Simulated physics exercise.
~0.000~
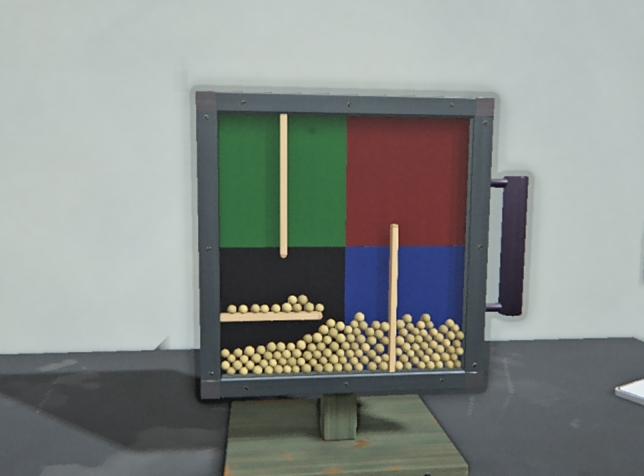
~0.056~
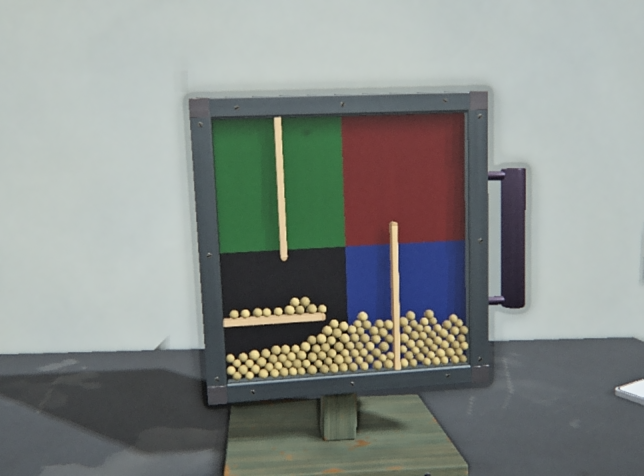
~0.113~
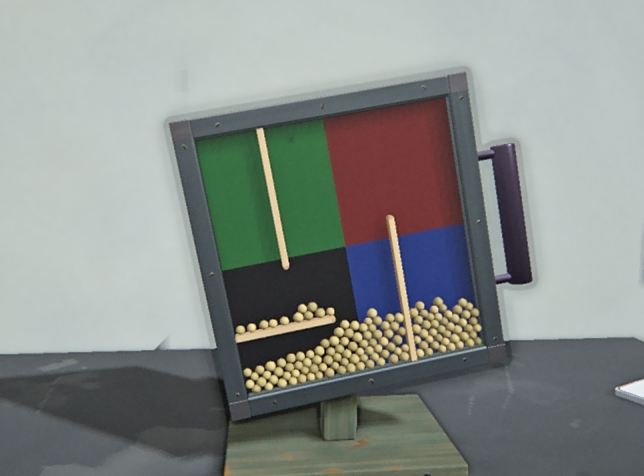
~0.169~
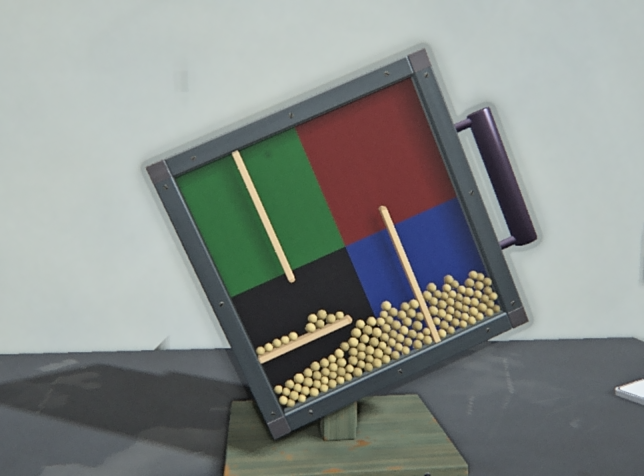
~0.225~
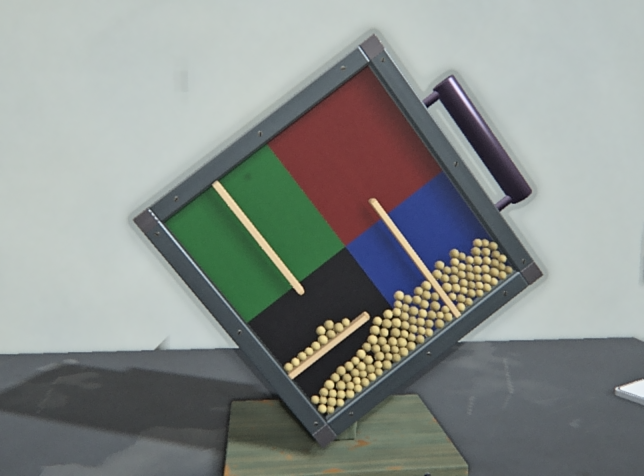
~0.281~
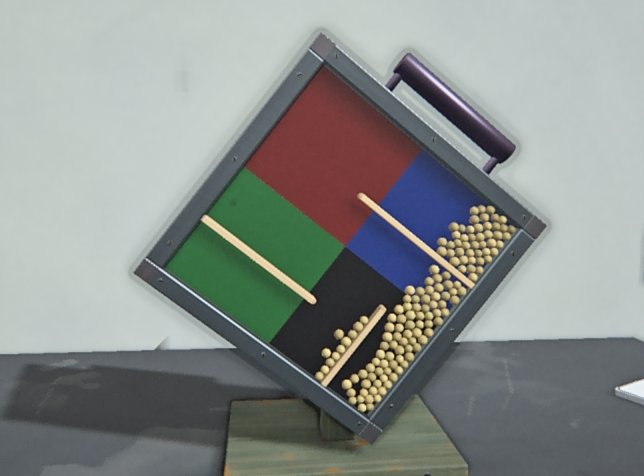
At first, a square box with green, red, black and blue quarters stands level on a stand, small pale balls heaped along its bottom and on a short ledge. It turns anticlockwise, slowly then further, until steeply tilted, while the balls shift and bank up along the lower-right side.
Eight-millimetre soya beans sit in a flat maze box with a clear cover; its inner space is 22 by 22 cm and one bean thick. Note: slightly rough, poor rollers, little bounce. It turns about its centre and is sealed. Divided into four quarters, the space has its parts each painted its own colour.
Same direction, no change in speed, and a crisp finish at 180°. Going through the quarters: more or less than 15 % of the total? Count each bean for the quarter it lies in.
Black ends with a bigger share, red with a bigger share, blue with a smaller share and green with a bigger share than 15 per cent of the total.
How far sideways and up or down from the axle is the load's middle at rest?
Offset from axle: Approx. 1 cm right, 4 cm below.
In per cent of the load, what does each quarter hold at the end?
Black quarter 30%, red quarter 45%, blue quarter 0%, green quarter 20%.
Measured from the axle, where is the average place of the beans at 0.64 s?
The middle is around 6 cm right of the axle and some 4 cm higher than it.
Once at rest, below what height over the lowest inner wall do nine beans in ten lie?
Somewhere near 21 cm, I'd say.
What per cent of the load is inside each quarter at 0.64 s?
Black quarter: 65; red quarter: 5; blue quarter: 30; green quarter: 0.
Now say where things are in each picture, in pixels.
Level, about 140 beans; beans' middle (352, 346); highest (292, 300); black (282, 312), red (409, 181), blue (405, 309), green (282, 181), in the first frame.
Turned 3° anticlockwise; beans' middle (356, 346); highest (305, 302), in the second frame.
Turned 11° anticlockwise; beans' middle (370, 343); highest (438, 302), in the third frame.
Turned 24° anticlockwise; beans' middle (390, 335); highest (473, 275), in the fourth frame.
Turned 38° anticlockwise; beans' middle (409, 322); highest (478, 243), in the fifth frame.
Turned 52° anticlockwise; beans' middle (423, 307); highest (481, 210); black (356, 334), red (334, 156), blue (433, 237), green (254, 257); walls (473, 287) to (361, 196), (201, 216) to (313, 300), (321, 386) to (382, 309), in the sixth frame.
By 0.46 s it has turned 97°, the beans' middle is 9 cm right of and level with the axle; by quarter, black 65 %, blue 35 %.
By 0.64 s it has turned 142°, the beans' middle is 6 cm right of and 4 cm above the axle; by quarter, black 65 %, red 5 %, blue 30 %.
By 0.86 s it has turned 180°, the beans' middle is 1 cm right of and level with the axle; by quarter, black 45 %, red 40 %, blue 5 %, green 10 %.
In the end, by 1.6 s, black 30 %, red 45 %, blue 0 %, green 20 %.
